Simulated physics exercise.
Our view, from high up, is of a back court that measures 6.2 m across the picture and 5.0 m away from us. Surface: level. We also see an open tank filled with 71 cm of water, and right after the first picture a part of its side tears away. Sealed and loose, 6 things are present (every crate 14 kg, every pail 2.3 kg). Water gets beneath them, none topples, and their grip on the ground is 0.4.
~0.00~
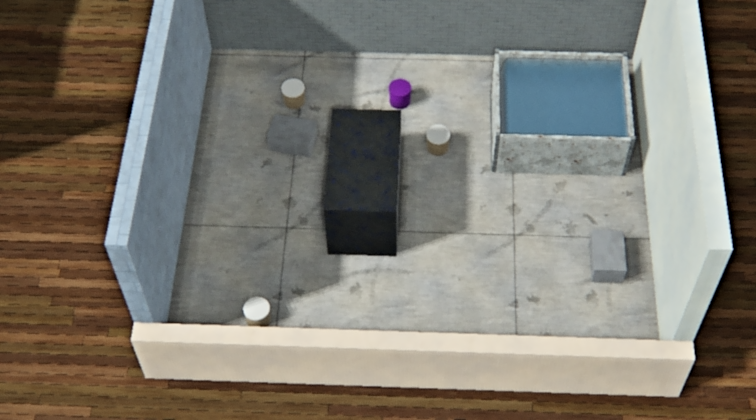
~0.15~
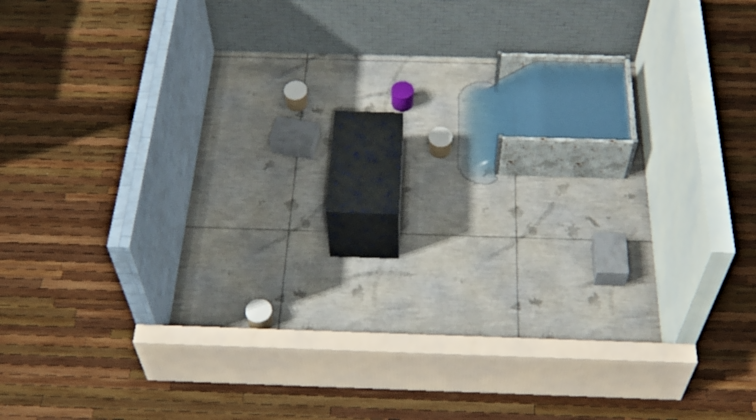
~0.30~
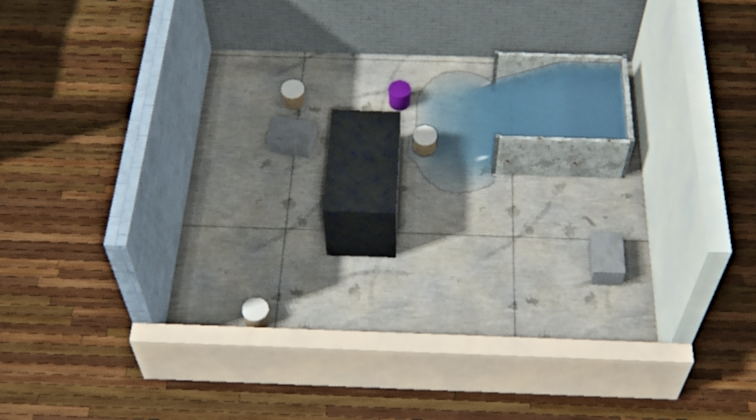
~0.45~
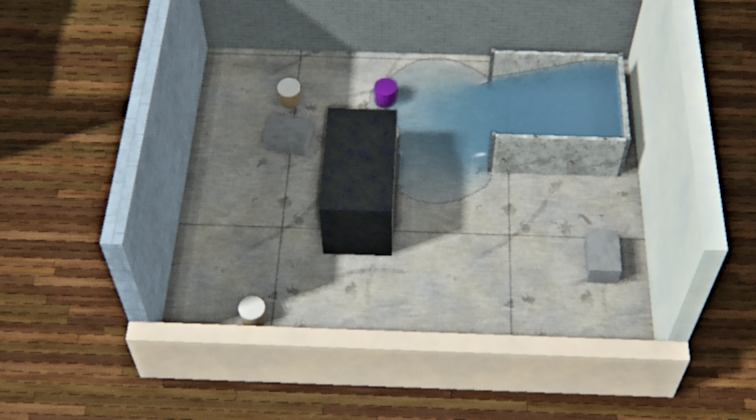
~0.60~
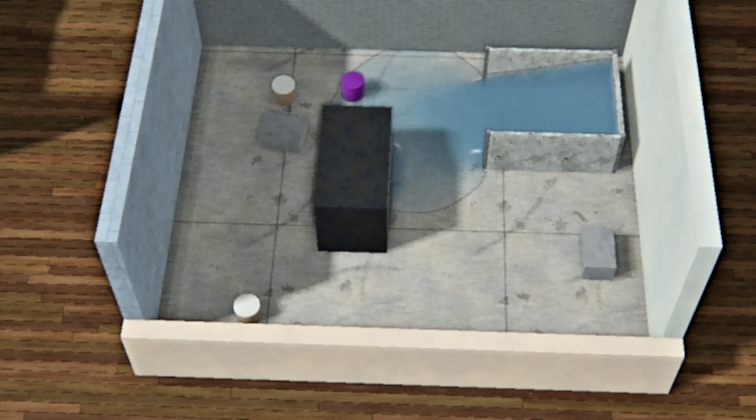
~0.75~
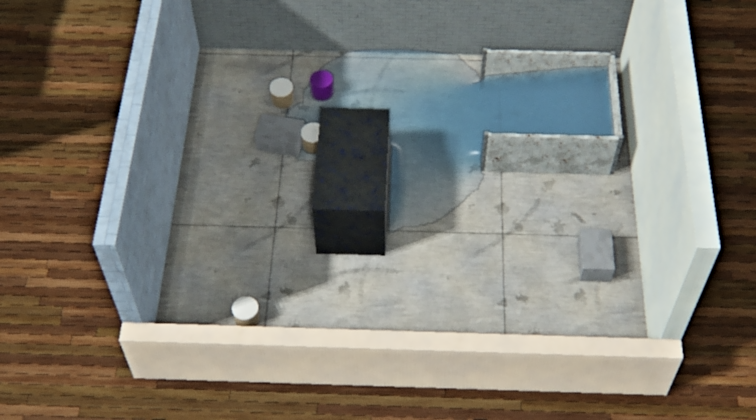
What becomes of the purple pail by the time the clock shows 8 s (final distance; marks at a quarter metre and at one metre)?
Greatly displaced.
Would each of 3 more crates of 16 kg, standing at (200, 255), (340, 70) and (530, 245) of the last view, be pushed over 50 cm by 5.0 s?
In order: Above it, above it, below it.
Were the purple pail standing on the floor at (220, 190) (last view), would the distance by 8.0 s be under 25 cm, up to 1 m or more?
It goes a long way.
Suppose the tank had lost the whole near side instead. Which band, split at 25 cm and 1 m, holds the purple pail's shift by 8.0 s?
I'd expect the purple pail to have moved just a bit.
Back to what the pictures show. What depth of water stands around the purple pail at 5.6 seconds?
Roughly 8 cm.
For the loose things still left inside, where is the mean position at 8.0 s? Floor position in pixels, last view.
About (434, 241).
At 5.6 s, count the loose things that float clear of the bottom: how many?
Count: 5.
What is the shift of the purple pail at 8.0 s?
Around 250 cm from the start.
After 1.6 s the purple pail is near (206, 37), 2.7 m from its start, afloat; 2 afloat.
After 3.6 s the purple pail is near (225, 39), 2.4 m from its start, afloat; 3 afloat.
After 5.6 s the purple pail is near (227, 55), 2.4 m from its start, afloat; 5 afloat.
After 8.0 s the purple pail is near (227, 62), 2.3 m from its start, afloat; 6 afloat.
